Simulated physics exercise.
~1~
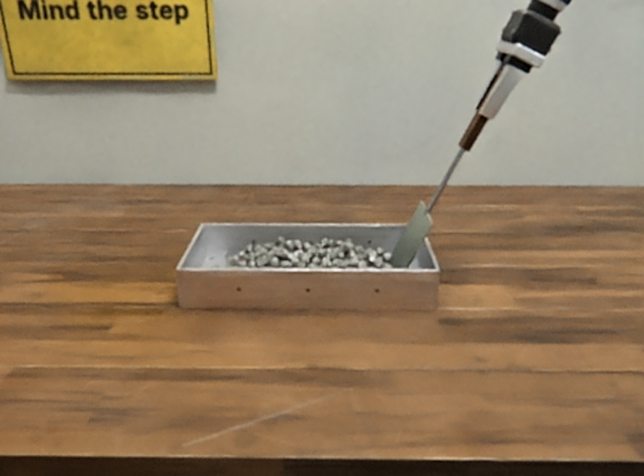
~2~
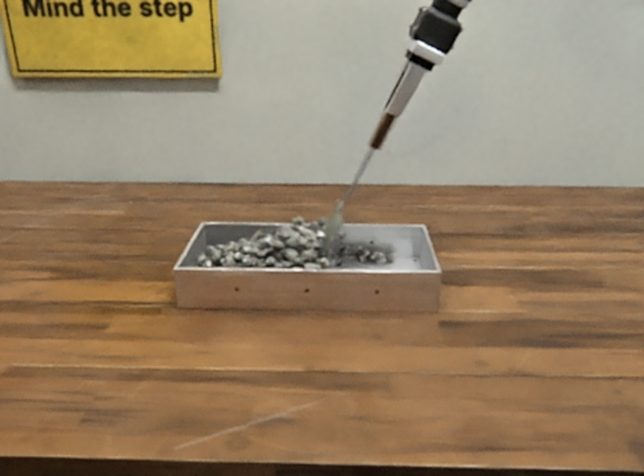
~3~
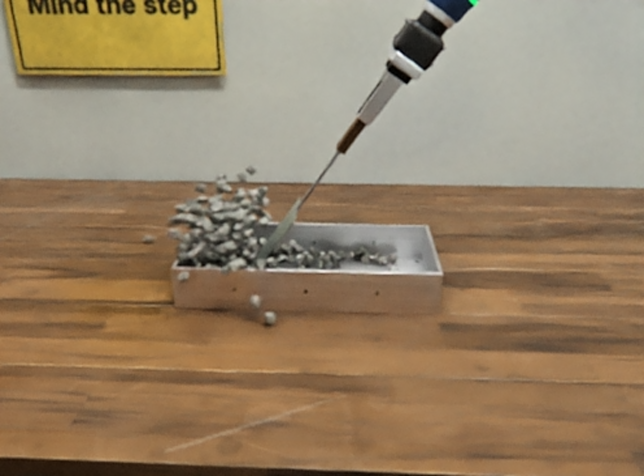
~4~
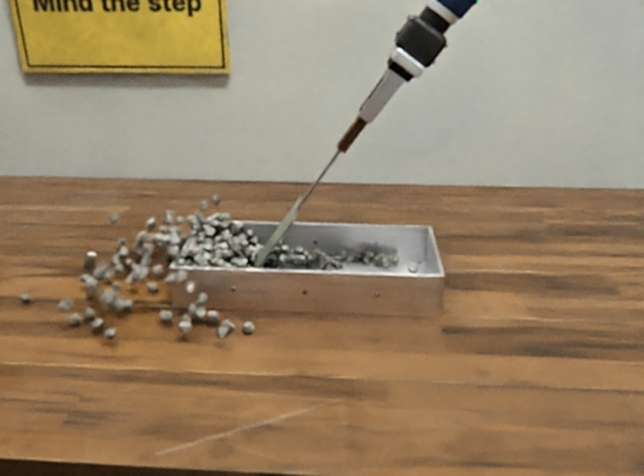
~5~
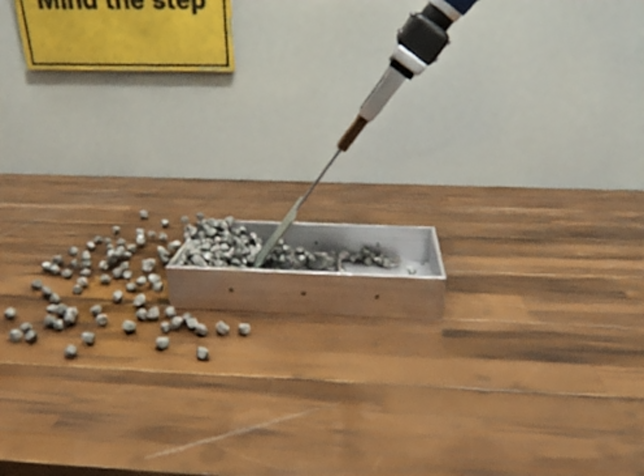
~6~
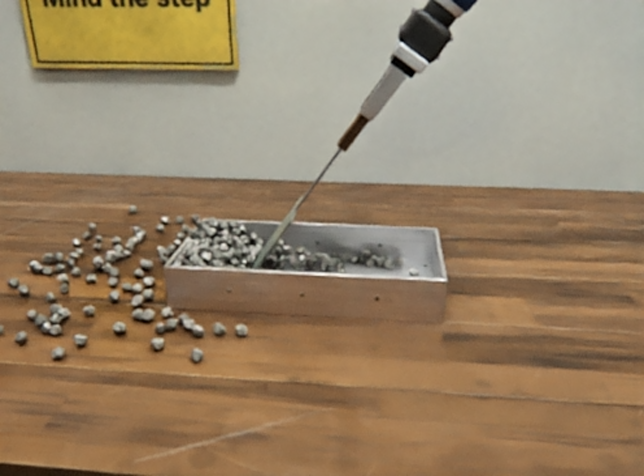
On a brown wooden table before a pale wall with a yellow sign reading "Mind the step", seen from the front and slightly above, sits a shallow silver-grey tin of small grey pebbles. A machine arm reaches in from the upper right, holding a thin greenish-grey turner at the tin's right end. The blade sweeps left, heaping the pebbles ahead of it, then stops left of the middle, tilted. Pebbles surge over the left end and front edge and scatter across the wood. Finally, many lie spread on the table at left, while the rest stay in the tin beside the still blade.
